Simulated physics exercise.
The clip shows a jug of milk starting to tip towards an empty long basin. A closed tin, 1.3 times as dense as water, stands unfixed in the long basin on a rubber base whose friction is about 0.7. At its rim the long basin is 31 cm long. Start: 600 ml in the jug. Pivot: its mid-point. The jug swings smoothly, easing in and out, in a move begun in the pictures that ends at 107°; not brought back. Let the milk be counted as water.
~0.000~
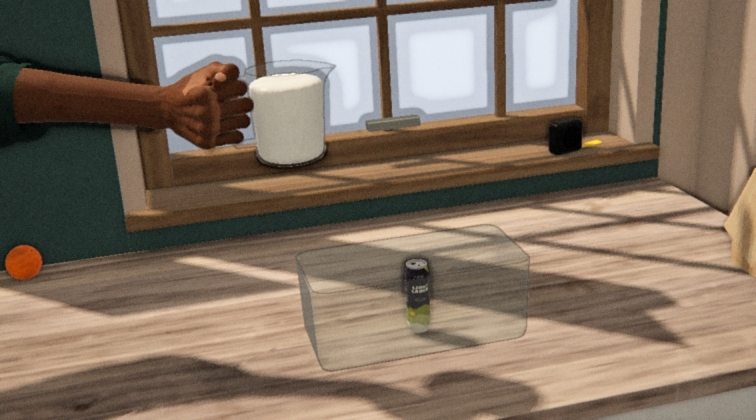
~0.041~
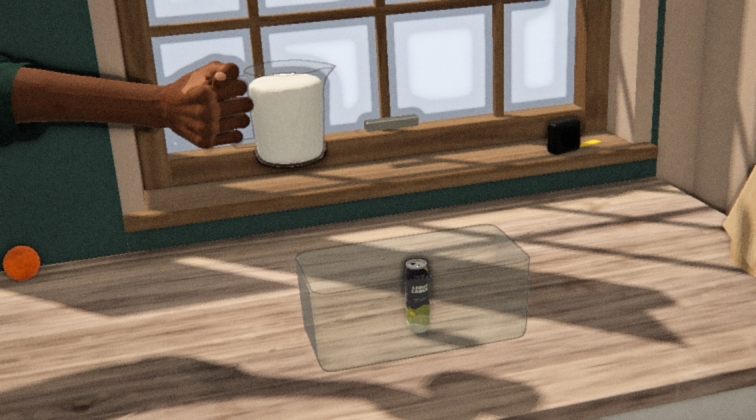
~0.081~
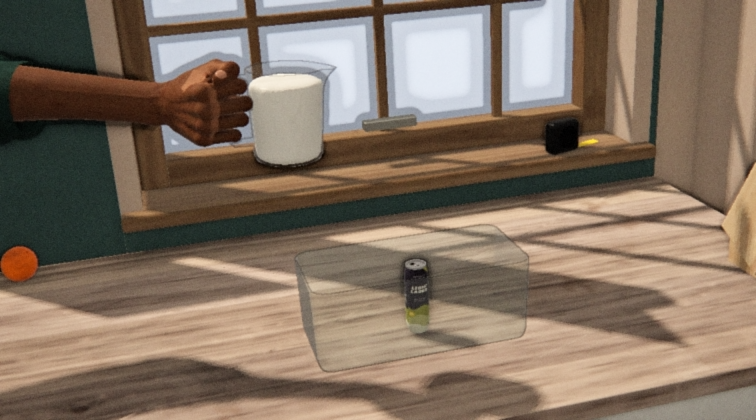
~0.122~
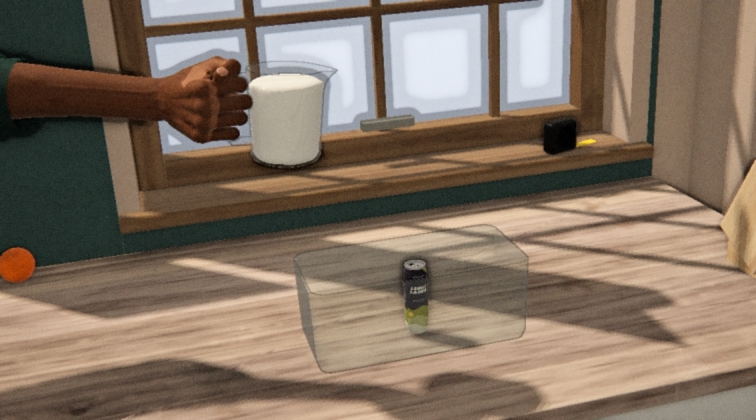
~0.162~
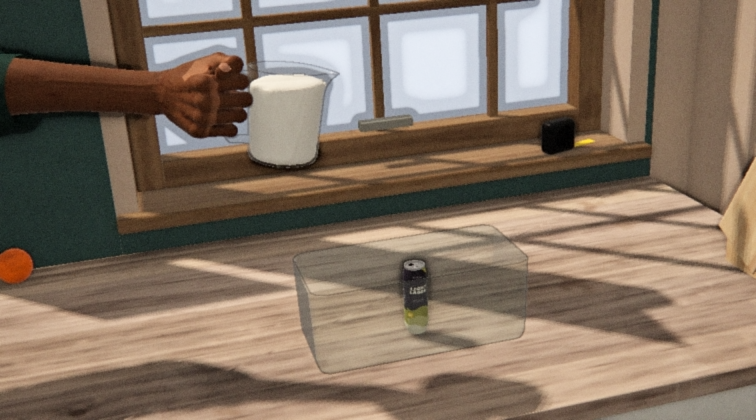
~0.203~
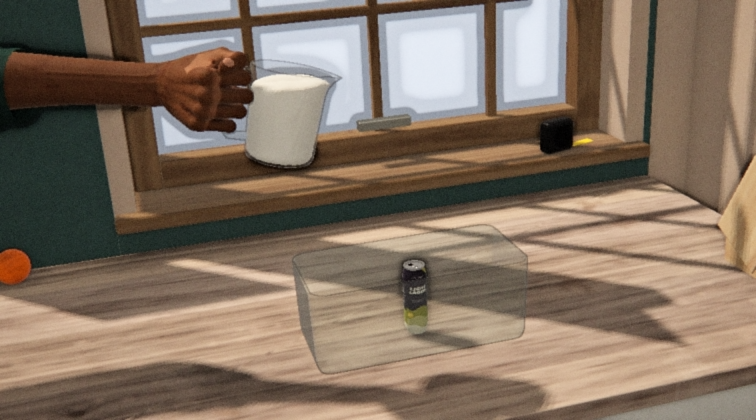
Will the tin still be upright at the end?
My bet is it capsizes.
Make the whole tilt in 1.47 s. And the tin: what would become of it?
The tin stays on its base.
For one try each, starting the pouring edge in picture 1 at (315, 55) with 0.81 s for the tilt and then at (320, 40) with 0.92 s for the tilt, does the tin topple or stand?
In the first try it comes down; in the second it comes down.
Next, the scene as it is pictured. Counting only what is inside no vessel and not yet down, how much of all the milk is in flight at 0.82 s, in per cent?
Estimate: About 34 in a hundred.
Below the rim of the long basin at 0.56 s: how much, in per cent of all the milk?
Roughly 2 percent.
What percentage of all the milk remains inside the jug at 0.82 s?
22 %.
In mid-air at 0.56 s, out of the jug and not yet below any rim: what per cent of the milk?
Estimate: Some 22 % of the total.
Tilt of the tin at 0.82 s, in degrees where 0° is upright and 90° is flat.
Tilt: Around 0 degrees.
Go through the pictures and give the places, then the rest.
In the first picture, it leans 0°; its right rim is at (336, 64); the milk meets the walls at (248, 85) and (321, 77); the long basin's rim runs from (304, 274) to (513, 242); the tin's top is at (417, 267).
In the second picture, it leans 1°; its right rim is at (336, 65); the milk meets the walls at (248, 85) and (321, 77).
In the third picture, it leans 2°; its right rim is at (337, 66); the milk meets the walls at (249, 84) and (321, 78).
In the fourth picture, it leans 5°; its right rim is at (338, 69); the milk meets the walls at (248, 84) and (323, 79).
In the fifth picture, it leans 9°; its right rim is at (340, 72); the milk meets the walls at (249, 85) and (324, 79).
In the sixth picture, it leans 13°; its right rim is at (342, 76); the milk meets the walls at (251, 87) and (327, 79).
Then, 0.56 s in, the tilt is 74° and 76 per cent is still to pour; the tin stands where it began.
Then, 0.82 s in, the tilt is 105° and 21 per cent is still to pour; the tin stands where it began.
Then, 1.09 s in, the tilt is 107° and 1 per cent is still to pour; the tin leans 15°.
Then, 1.39 s in, the tilt is 107° and 0 per cent is still to pour; the tin lies on its side.
Finally, the tin lies on its side.
